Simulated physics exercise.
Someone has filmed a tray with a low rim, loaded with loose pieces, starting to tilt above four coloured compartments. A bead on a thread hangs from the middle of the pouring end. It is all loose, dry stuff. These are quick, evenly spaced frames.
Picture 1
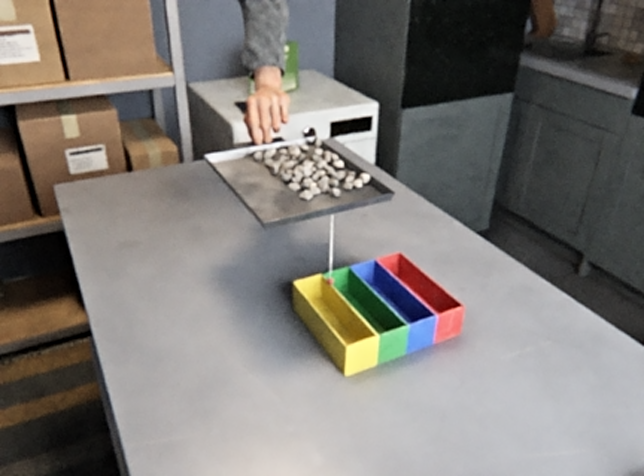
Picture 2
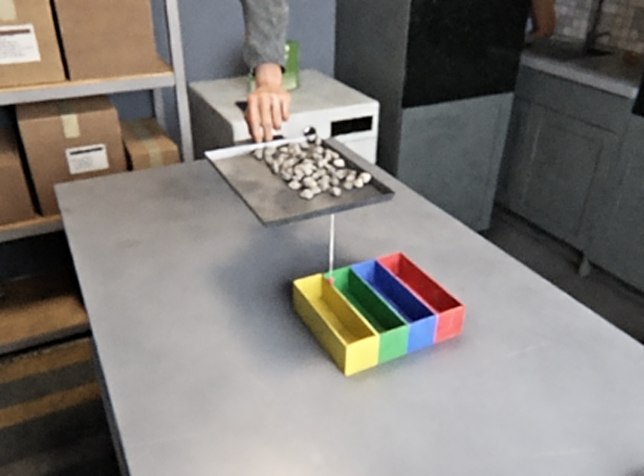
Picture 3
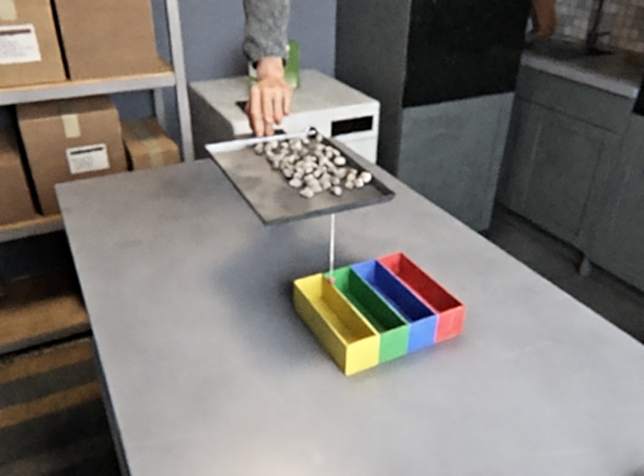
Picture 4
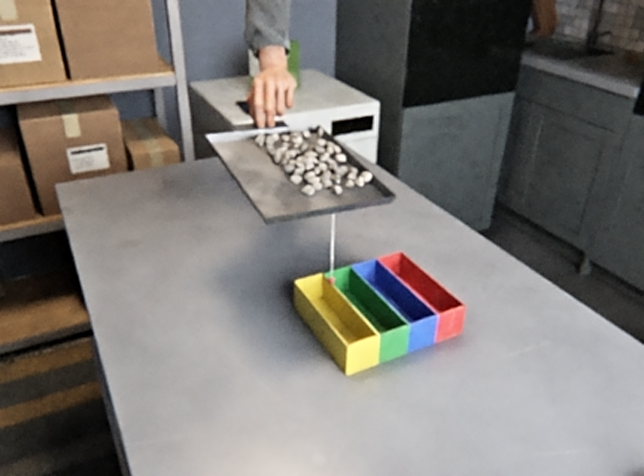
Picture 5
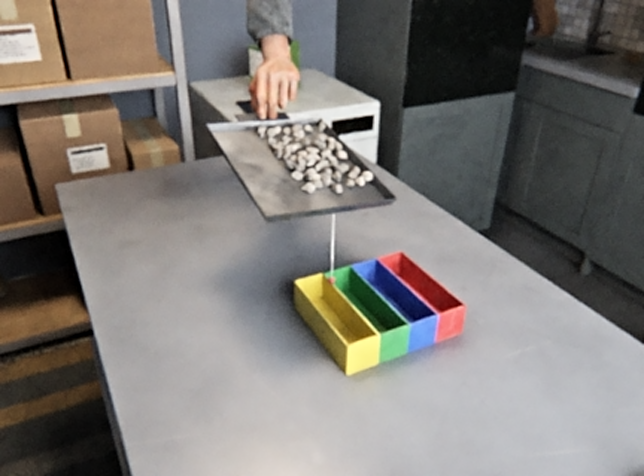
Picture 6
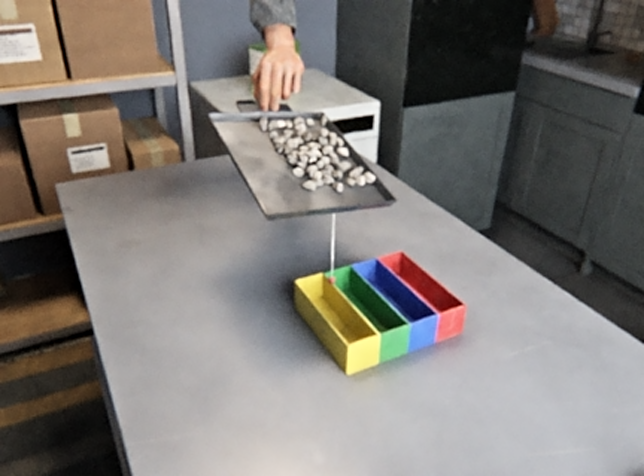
The clip opens on a hand holding the far edge of a low-rimmed tray of gravel above yellow, green, blue and red compartments, a thread hanging beneath. The hand gradually raises that edge, and the tray tilts toward its near end, its right corner dipping slightly, while the stones barely shift.
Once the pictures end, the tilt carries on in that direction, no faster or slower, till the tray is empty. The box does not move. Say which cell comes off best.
It favours the blue compartment.
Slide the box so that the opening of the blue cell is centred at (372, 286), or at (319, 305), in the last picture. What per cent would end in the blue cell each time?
In turn 40 and 0 in a hundred.
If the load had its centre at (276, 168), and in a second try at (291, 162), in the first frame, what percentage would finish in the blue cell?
In turn 50 and 60 in a hundred.
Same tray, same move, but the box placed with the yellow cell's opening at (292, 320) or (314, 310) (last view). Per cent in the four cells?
The first gives 50 %, the second 90 %.
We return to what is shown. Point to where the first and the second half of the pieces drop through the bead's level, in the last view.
The first part at (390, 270); the rest at (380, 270).
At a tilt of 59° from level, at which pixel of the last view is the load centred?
Around (364, 185).
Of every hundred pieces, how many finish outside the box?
It comes to 0 per cent or so.
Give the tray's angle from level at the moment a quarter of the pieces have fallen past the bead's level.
Near 70 degrees.
Soon, tray tipped steeply; nearly all on the tray; a small part in the blue cell; a small part falling or outside the box.
A while on, tray tipped right over; a small part on the tray; about half in the blue cell; about a quarter in the red cell; a small part in the green cell; a stray few in the yellow cell; a small part falling or outside the box.
Towards the end, tray tipped past a quarter turn; about two thirds in the blue cell; about a quarter in the red cell; a small part in the green cell; a stray few in the yellow cell.
Finally, tray tipped past a quarter turn; about two thirds in the blue cell; about a quarter in the red cell; a small part in the green cell; a stray few in the yellow cell.
